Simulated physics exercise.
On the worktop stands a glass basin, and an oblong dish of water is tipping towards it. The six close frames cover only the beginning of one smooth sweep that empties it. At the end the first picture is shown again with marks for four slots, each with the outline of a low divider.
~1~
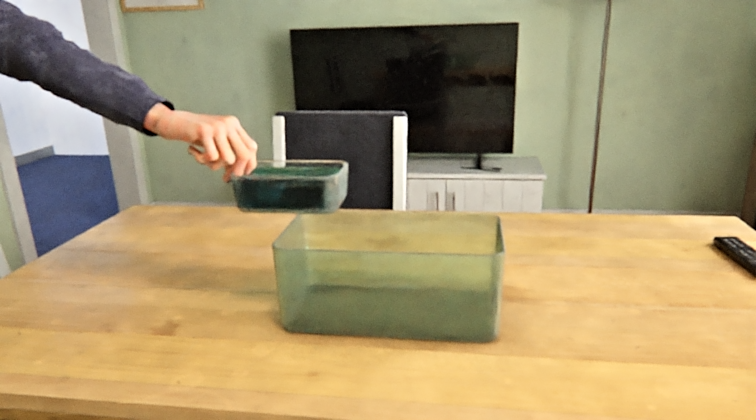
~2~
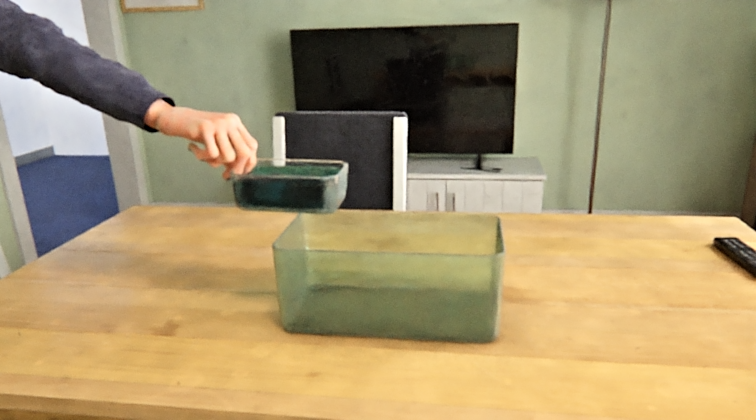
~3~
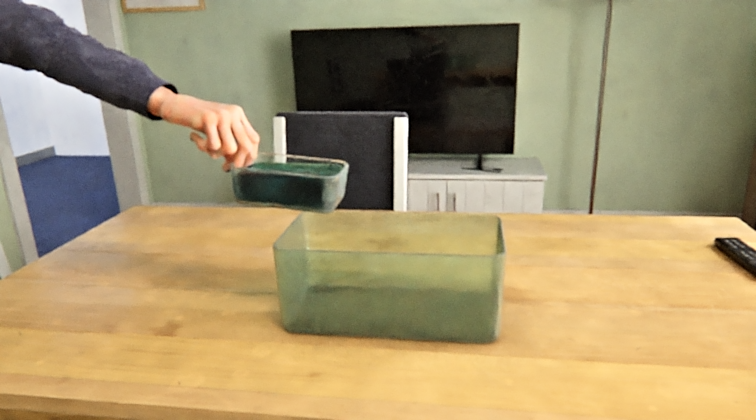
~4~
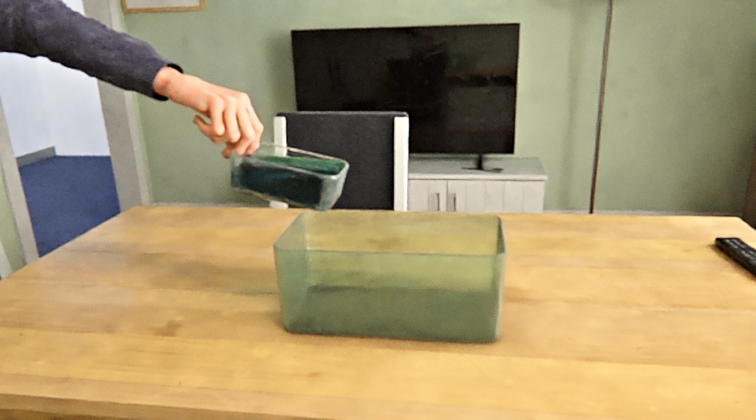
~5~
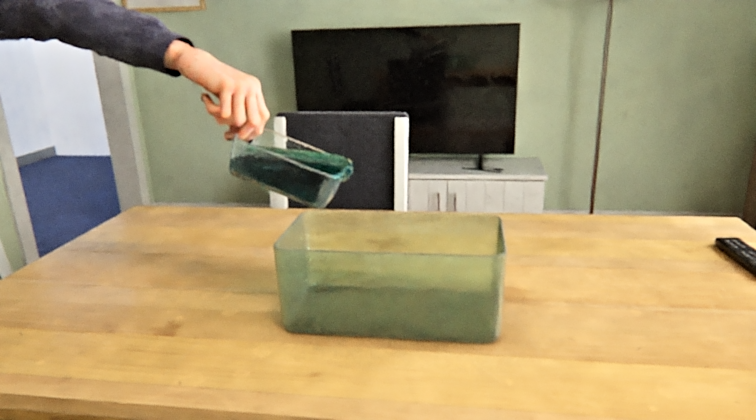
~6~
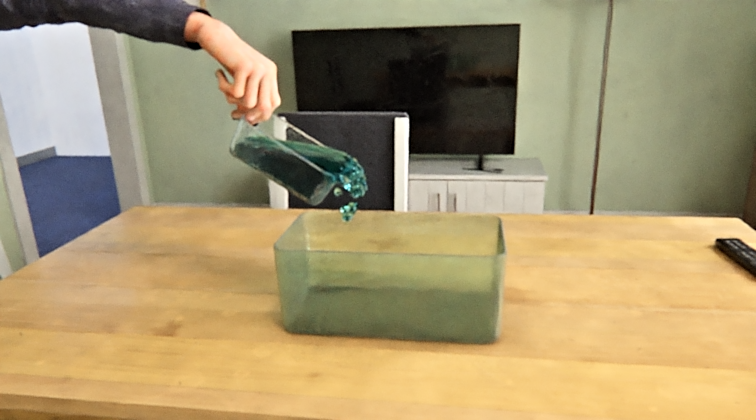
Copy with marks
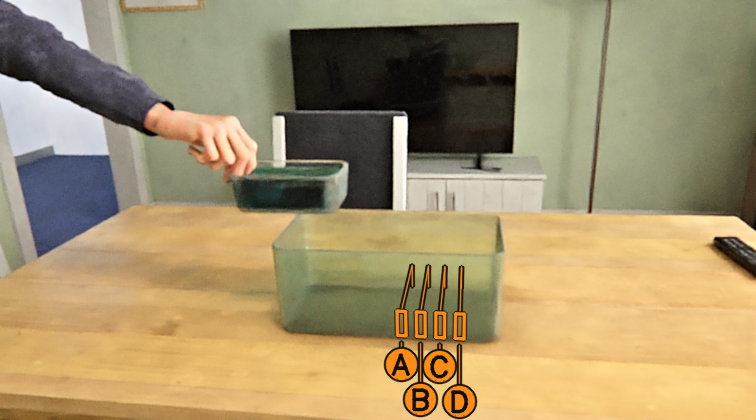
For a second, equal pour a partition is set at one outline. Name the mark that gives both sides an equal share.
B is best.
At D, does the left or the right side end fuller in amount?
More ends on the left.
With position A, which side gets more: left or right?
The right one.
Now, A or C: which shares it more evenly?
A.
On the marked copy, A at (401, 342); B at (420, 343); C at (439, 344); D at (459, 345).
For position A, about 28 % ends left of the wall and 71 % right of it.
For position B, about 52 % ends left of the wall and 47 % right of it.
For position C, about 88 % ends left of the wall and 11 % right of it.
For position D, about 90 % ends left of the wall and 9 % right of it.
